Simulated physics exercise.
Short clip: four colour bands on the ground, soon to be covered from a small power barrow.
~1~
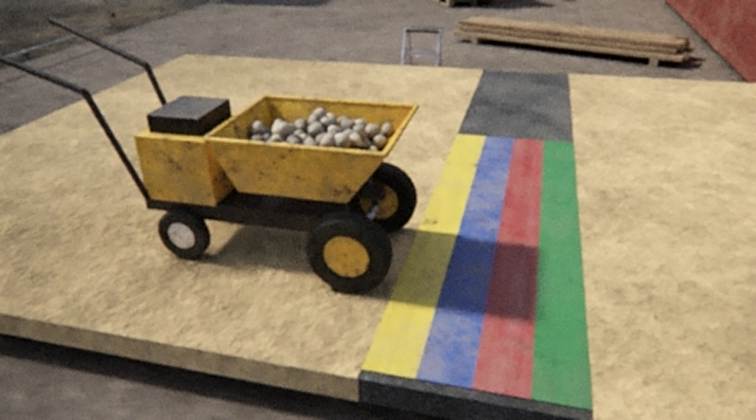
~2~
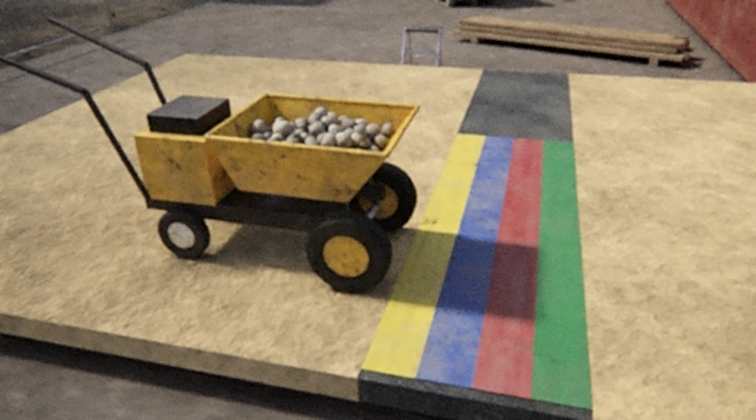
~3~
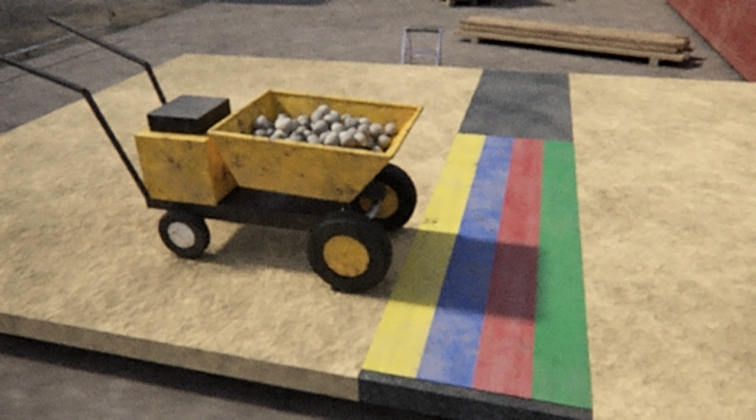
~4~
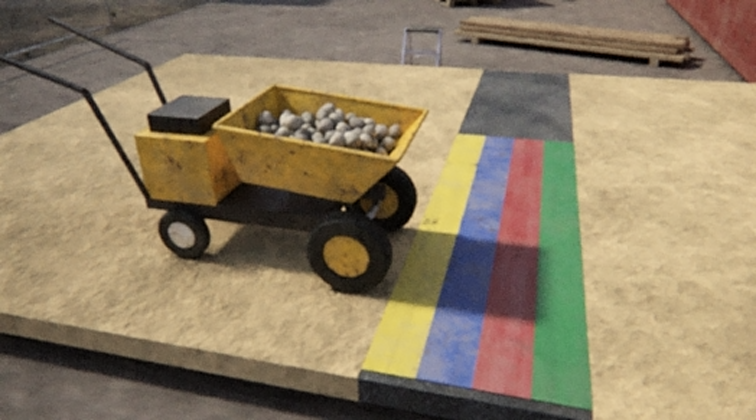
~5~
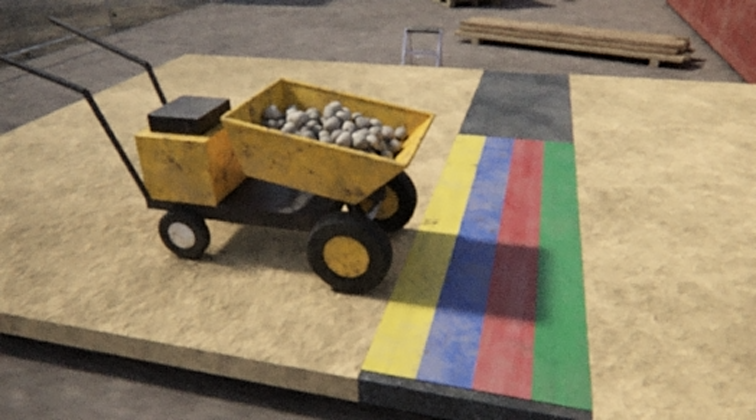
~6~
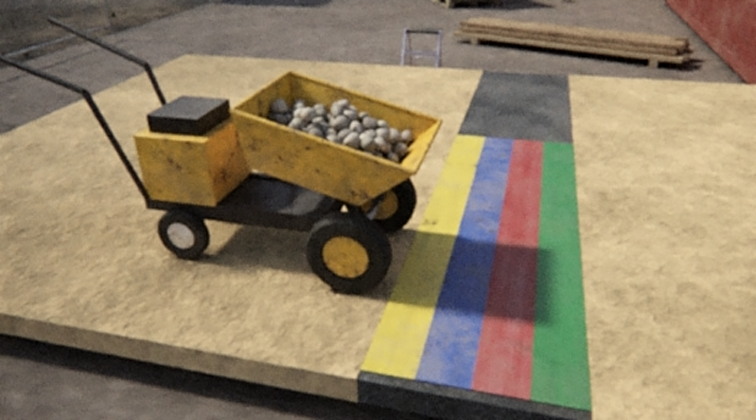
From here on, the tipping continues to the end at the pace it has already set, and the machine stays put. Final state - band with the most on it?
Red band.
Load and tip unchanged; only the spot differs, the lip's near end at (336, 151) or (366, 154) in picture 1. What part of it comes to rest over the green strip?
You'd get 10 in a hundred the first time and 10 in a hundred the second.
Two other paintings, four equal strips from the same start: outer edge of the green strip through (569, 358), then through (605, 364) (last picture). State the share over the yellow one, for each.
Roughly 0 per cent, then roughly 0 per cent.
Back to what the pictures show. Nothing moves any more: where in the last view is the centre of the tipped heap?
At about (517, 271), give or take.
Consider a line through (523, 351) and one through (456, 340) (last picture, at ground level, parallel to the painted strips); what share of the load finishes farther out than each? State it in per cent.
Around 40 per cent for the first, around 90 per cent for the second.
Just after the last frame, skip tipped well over; every one in the skip.
A moment on, skip tipped steeply; the larger part in the skip; just a few over the blue strip; about a tenth over the red strip.
Further on, skip tipped right over; roughly a quarter in the skip; about a tenth over the blue strip; roughly a third over the red strip; roughly a quarter over the green strip; about a tenth off the paint.
When it is over, skip tipped right over; about a tenth in the skip; just a few over the yellow strip; roughly a quarter over the blue strip; roughly a third over the red strip; roughly a quarter over the green strip; about a tenth off the paint.
